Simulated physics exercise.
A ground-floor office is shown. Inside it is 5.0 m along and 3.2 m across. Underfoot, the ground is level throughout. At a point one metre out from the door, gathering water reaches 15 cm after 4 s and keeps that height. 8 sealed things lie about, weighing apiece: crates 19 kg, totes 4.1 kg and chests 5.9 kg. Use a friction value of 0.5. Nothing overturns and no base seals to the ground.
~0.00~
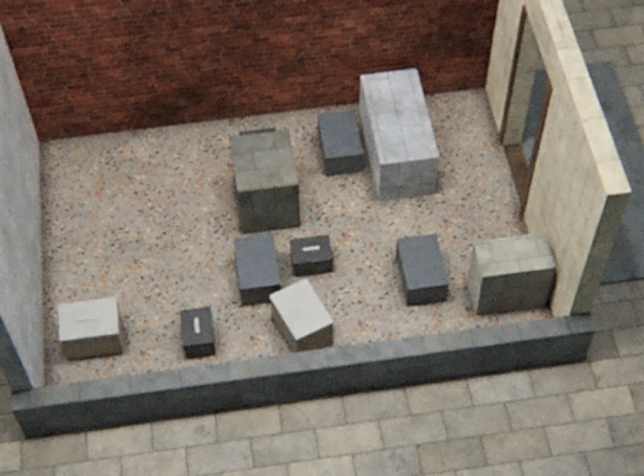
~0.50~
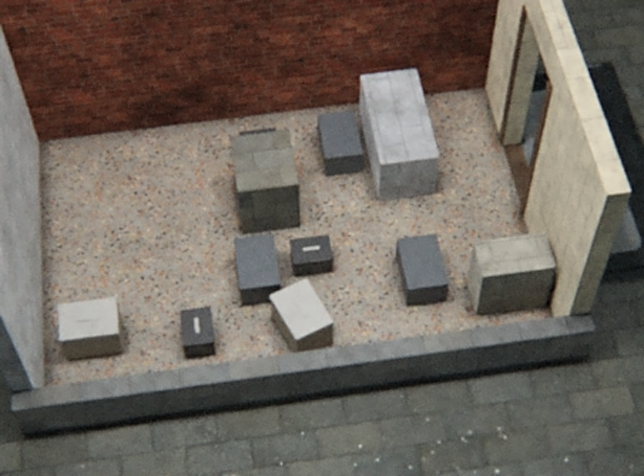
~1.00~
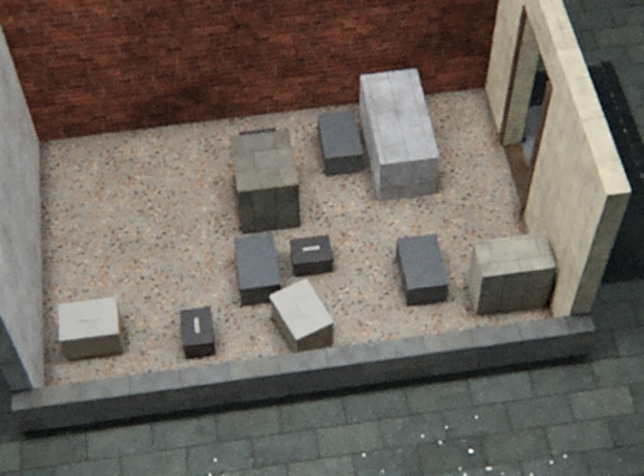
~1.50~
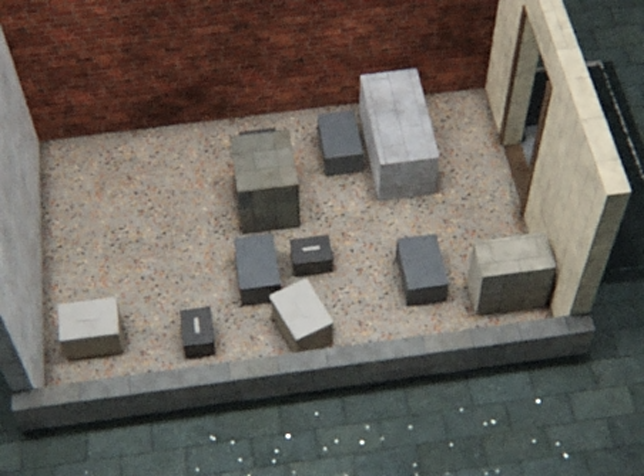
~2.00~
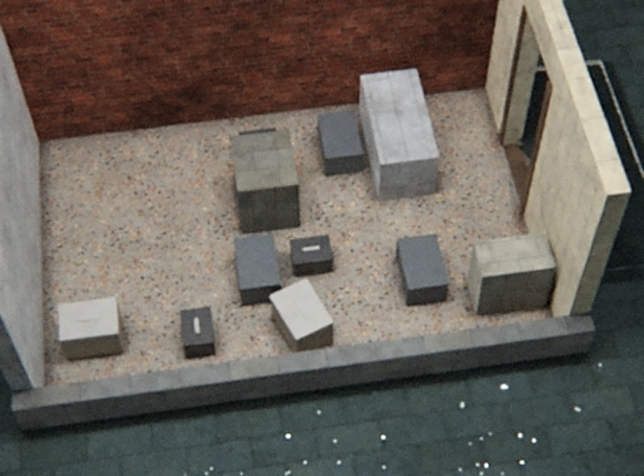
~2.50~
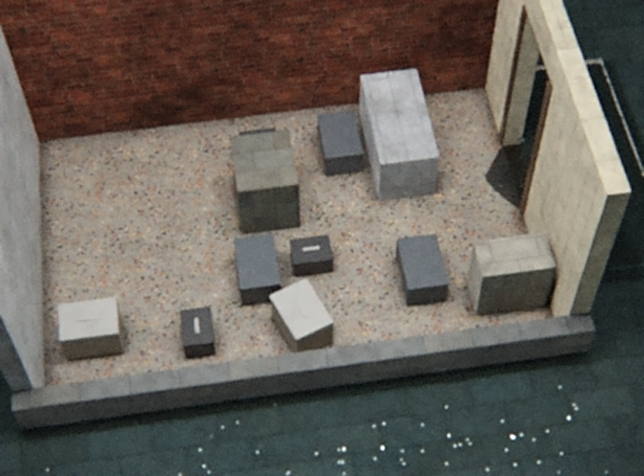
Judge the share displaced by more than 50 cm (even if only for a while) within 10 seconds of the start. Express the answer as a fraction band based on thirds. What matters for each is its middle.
The band is under one third.
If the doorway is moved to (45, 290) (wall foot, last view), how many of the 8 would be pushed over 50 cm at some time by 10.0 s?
You'd get 2 in that case.
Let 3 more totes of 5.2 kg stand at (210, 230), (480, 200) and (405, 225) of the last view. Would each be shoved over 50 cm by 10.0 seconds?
The three, in order: Smaller shift, larger, larger.
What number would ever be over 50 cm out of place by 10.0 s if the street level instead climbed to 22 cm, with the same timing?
In that case the number is 4.
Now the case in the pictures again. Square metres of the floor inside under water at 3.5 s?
I'd put it close to 1.5 m2.
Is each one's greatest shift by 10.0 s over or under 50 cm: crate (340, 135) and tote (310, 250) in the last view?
Taking them in order, the first is below the mark and the second is above the mark.
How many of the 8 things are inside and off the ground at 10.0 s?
Answer: 1.
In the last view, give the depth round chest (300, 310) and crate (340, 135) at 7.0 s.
Some 2 cm at the first, some 1 cm at the second.
After 3.5 s 0 of 8 are over 50 cm from their spots; 0 afloat.
After 4.5 s 0 of 8 are over 50 cm from their spots; 0 afloat.
After 7.0 s 0 of 8 are over 50 cm from their spots; 1 afloat.
After 10.0 s 1 of 8 are over 50 cm from their spots, and 1 have been at some point; 1 afloat.
